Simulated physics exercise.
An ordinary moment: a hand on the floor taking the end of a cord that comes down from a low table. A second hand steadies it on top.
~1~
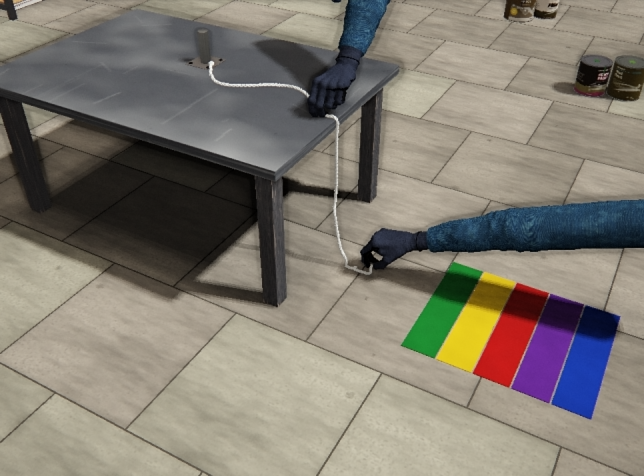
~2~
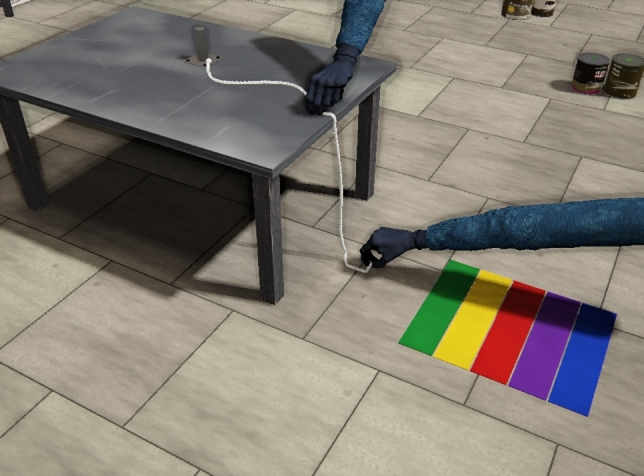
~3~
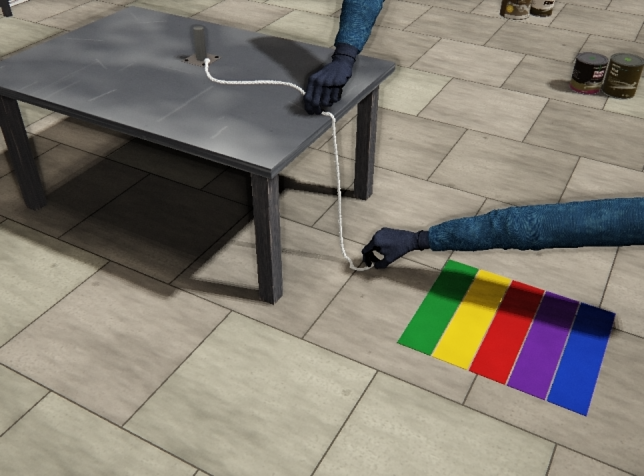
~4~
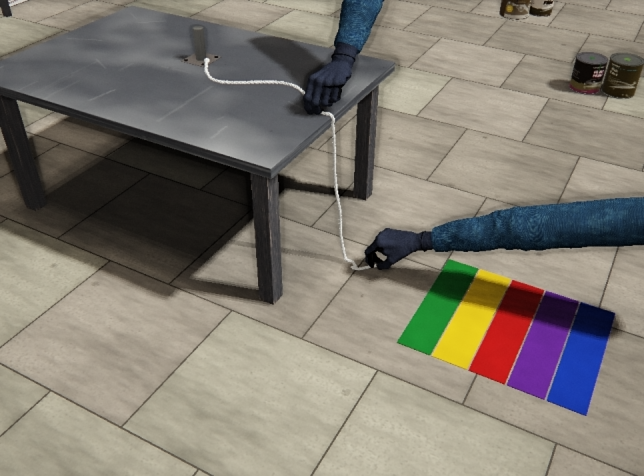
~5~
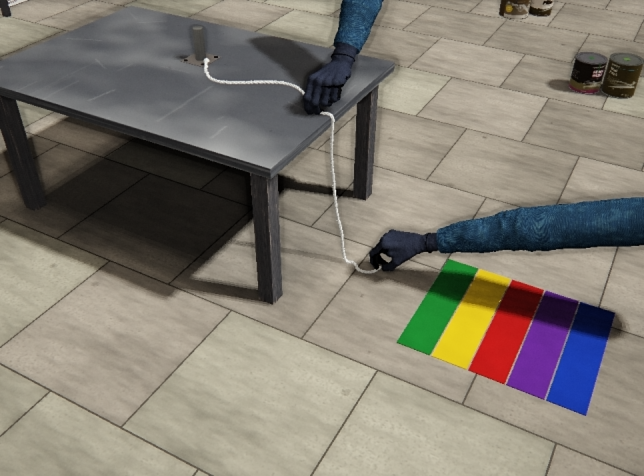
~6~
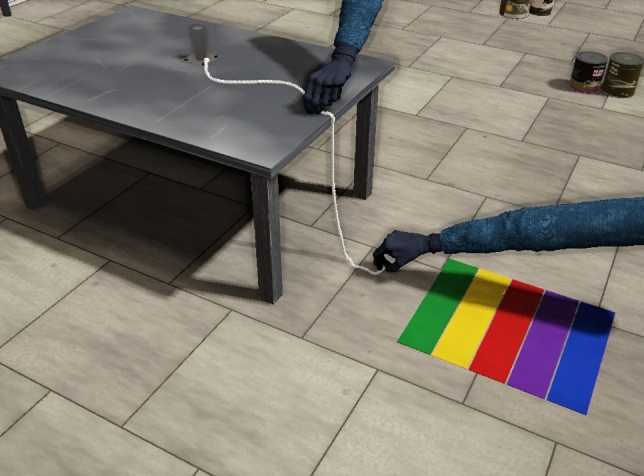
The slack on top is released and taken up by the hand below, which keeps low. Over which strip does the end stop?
Over red.
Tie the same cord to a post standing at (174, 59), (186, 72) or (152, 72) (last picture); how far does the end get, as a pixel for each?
Near (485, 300), (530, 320) and (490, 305).
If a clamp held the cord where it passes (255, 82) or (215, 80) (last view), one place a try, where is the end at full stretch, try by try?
About (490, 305) and (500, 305).
Soon after, end near (461, 294); over yellow.
After that, end near (495, 306); over yellow.
At the stop, end near (516, 313); over red. The end stops over the red strip.
